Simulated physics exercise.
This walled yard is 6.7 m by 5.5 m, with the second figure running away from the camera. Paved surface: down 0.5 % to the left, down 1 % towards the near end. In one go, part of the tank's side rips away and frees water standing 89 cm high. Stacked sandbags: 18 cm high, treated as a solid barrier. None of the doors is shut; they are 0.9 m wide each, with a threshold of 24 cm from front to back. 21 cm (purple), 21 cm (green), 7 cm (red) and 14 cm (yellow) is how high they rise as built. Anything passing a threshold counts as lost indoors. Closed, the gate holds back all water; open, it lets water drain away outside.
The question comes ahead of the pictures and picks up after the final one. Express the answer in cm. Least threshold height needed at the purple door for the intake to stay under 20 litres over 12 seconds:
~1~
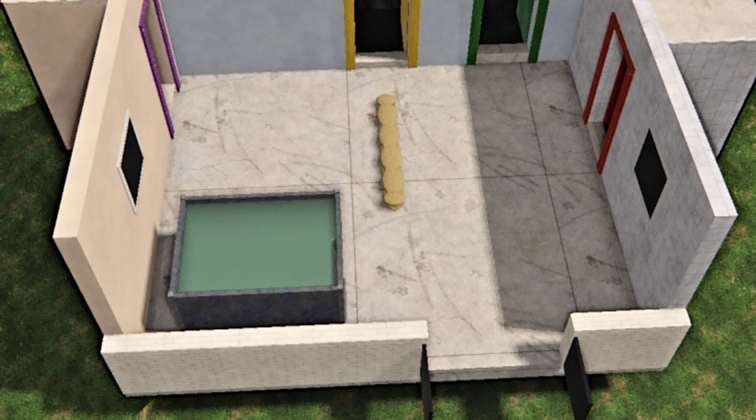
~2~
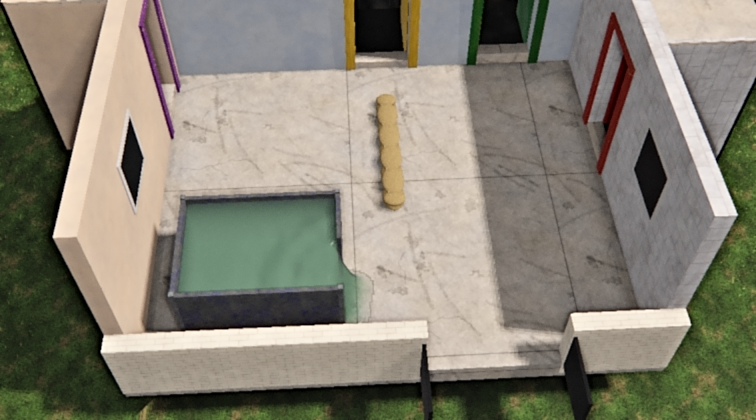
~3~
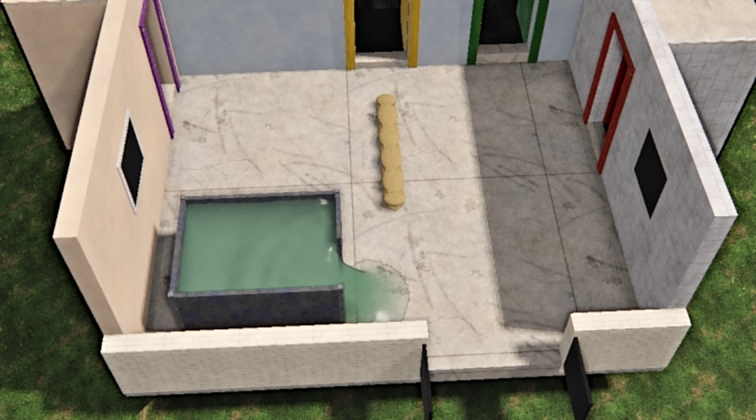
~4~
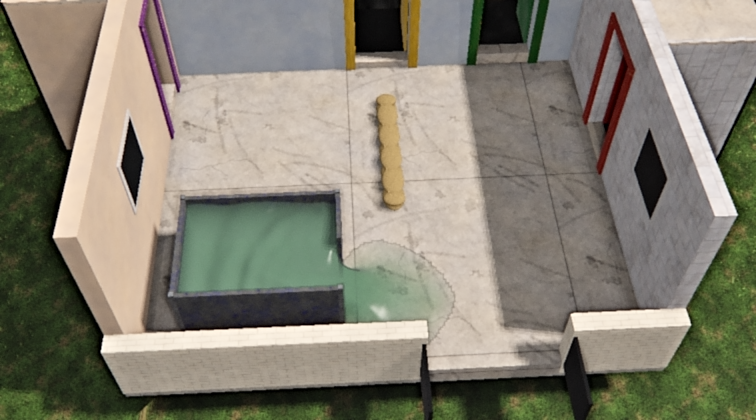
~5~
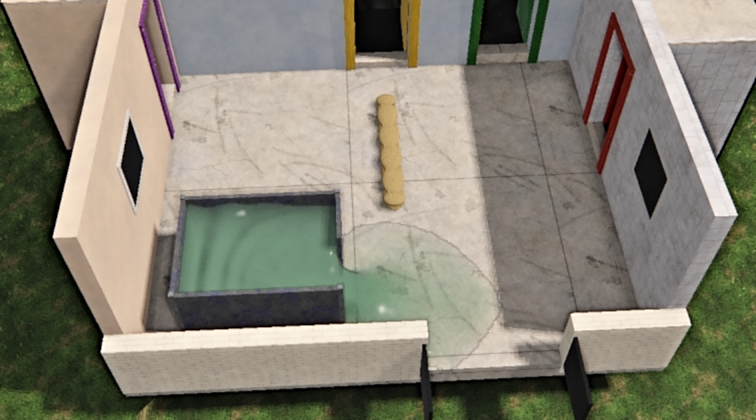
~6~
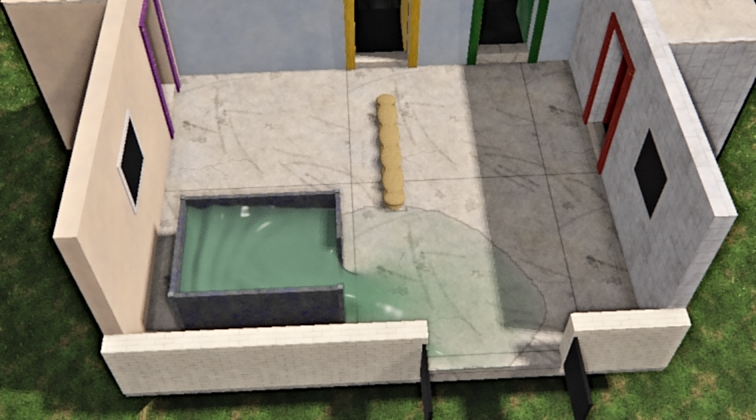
5.5 cm or so.
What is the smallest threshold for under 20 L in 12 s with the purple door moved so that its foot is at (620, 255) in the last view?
You'd want it roughly 20 cm high.
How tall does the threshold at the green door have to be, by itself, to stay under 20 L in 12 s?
At the green door it takes roughly 11.5 centimetres.
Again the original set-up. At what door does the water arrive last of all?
It's the purple one.
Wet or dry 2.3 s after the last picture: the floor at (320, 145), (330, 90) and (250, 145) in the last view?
Status: Clear / clear / clear.
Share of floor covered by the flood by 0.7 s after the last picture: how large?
About 35 per cent.
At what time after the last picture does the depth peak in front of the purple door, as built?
Around 6.5 s, give or take.
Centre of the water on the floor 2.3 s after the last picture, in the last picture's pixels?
Around (401, 266).
Then, 0.7 s after the last picture water covers 35 % of the floor, deepest (47 cm) near (347, 310); it has not reached the purple door.
Then, 2.3 s after the last picture water covers 45 % of the floor, deepest (30 cm) near (347, 310); it has not reached the purple door.
Then, 11.3 s after the last picture water covers 90 % of the floor, deepest (12 cm) near (142, 367); 6 cm at the purple door, 0 litres in over its 21 cm threshold.
At the purple door as built, the water peaked near 10 cm, 6.5 s after the last picture.
Run again over the same 12 s with other heights there, 30 litres in over 5 cm, 12 litres over 6.5 cm. The limit of 20 litres is kept from about 5.5 cm up.
